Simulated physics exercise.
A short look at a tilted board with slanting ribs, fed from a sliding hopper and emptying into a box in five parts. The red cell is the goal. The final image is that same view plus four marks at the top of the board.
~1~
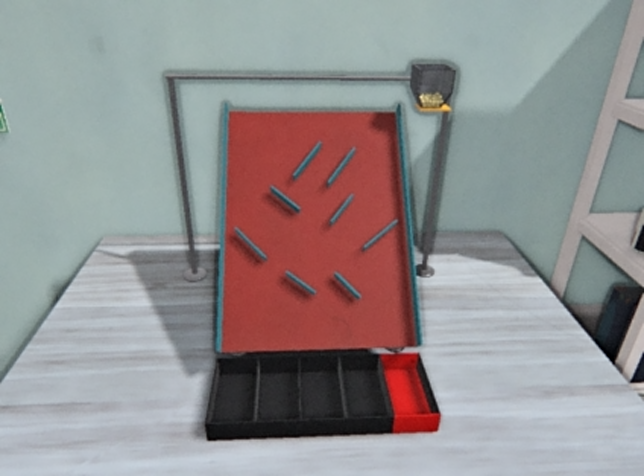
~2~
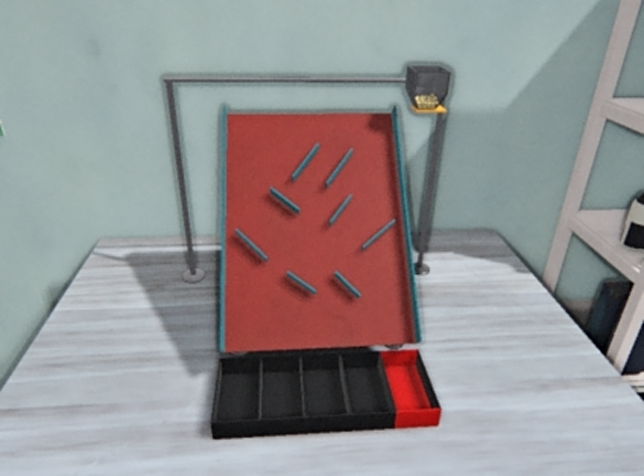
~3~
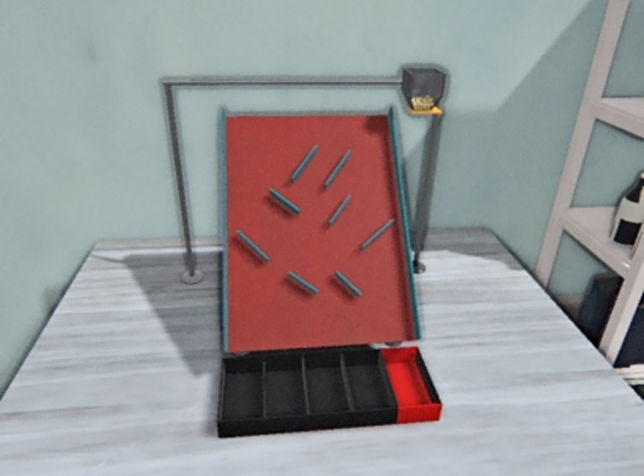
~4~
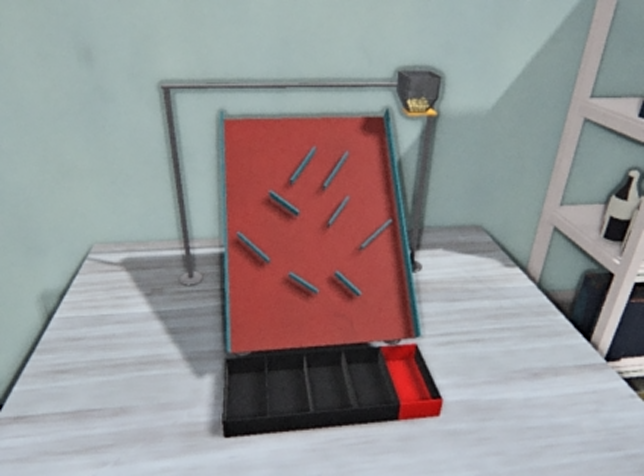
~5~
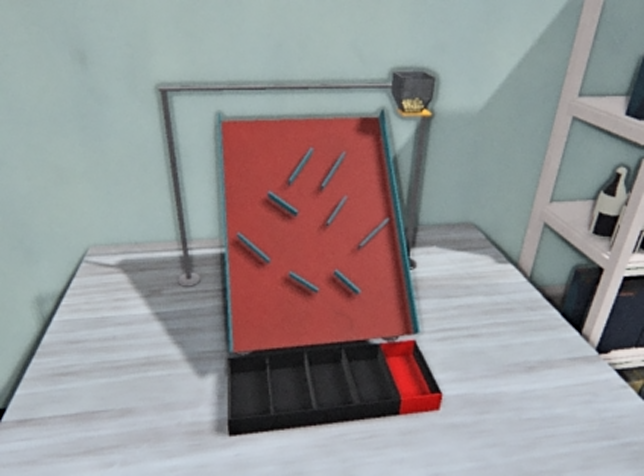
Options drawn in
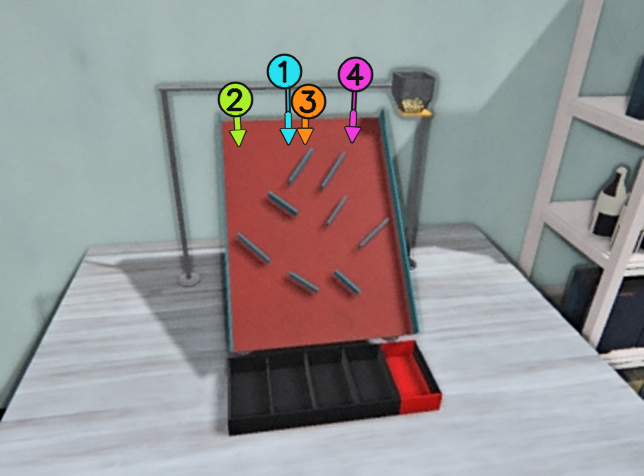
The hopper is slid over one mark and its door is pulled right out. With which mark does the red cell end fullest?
Mark 4.
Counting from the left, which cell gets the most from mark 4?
The fifth.
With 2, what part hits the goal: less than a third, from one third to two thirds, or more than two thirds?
It is less than a third.
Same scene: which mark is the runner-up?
That would be 1.
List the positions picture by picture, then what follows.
In the first frame, hopper near (431, 102), soya beans, door shut.
In the second frame, ribs (293, 177) to (319, 143), (327, 183) to (352, 149), (270, 187) to (299, 210).
In the third frame, ribs (330, 222) to (350, 195), (237, 230) to (268, 259), (363, 247) to (393, 219).
In the fourth frame, ribs (290, 273) to (318, 291), (336, 271) to (361, 294).
In the fifth frame, red cell near (421, 403), number 5 of 5 from the left.
On the marked copy, mark 1 meets the board at (288, 138); mark 2 meets the board at (238, 140); mark 3 meets the board at (305, 138); mark 4 meets the board at (352, 136).
If 1 is chosen, close to a third in the red cell, close to half in other cells, a small share outside the box.
If 2 is chosen, a small share in the red cell, the bulk in other cells, a small share outside the box.
If 3 is chosen, close to a quarter in the red cell, the bulk in other cells.
If 4 is chosen, close to two thirds in the red cell, close to a third in other cells.
